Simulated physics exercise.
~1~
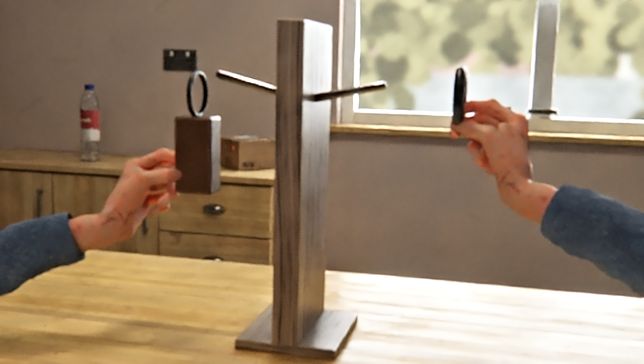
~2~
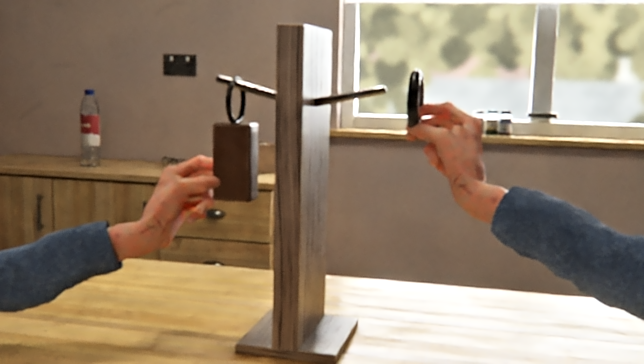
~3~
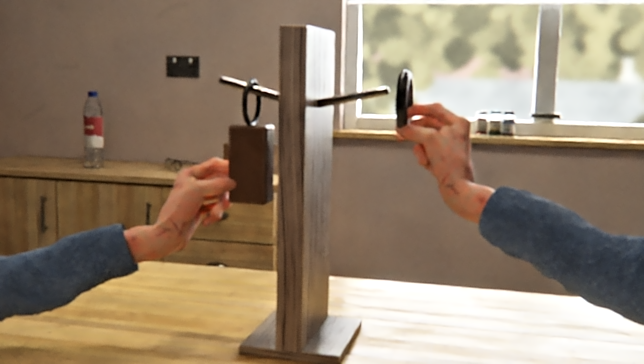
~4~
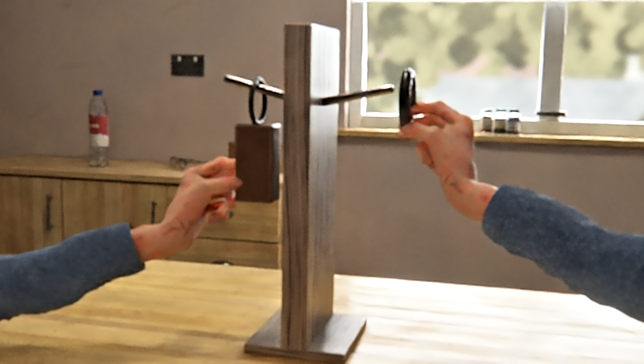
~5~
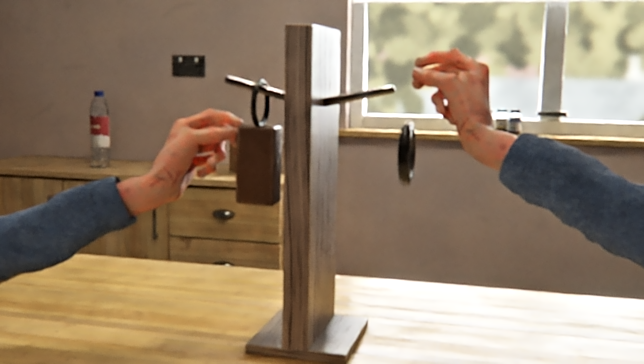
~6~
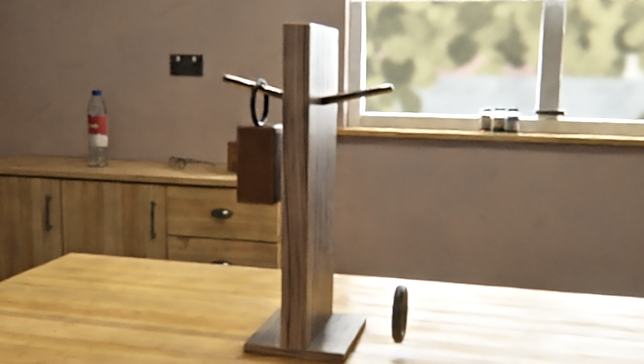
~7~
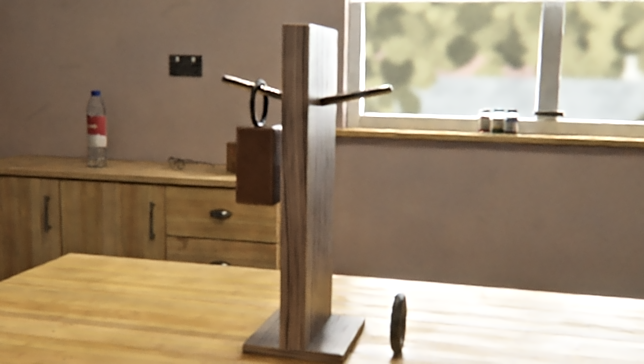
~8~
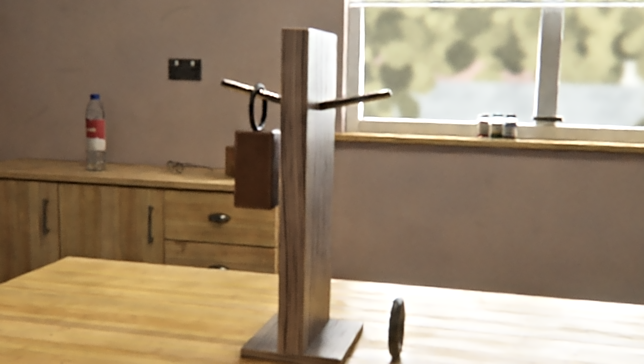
Two hands release a brown pouch, which stays hooked, and black tape, which drops.
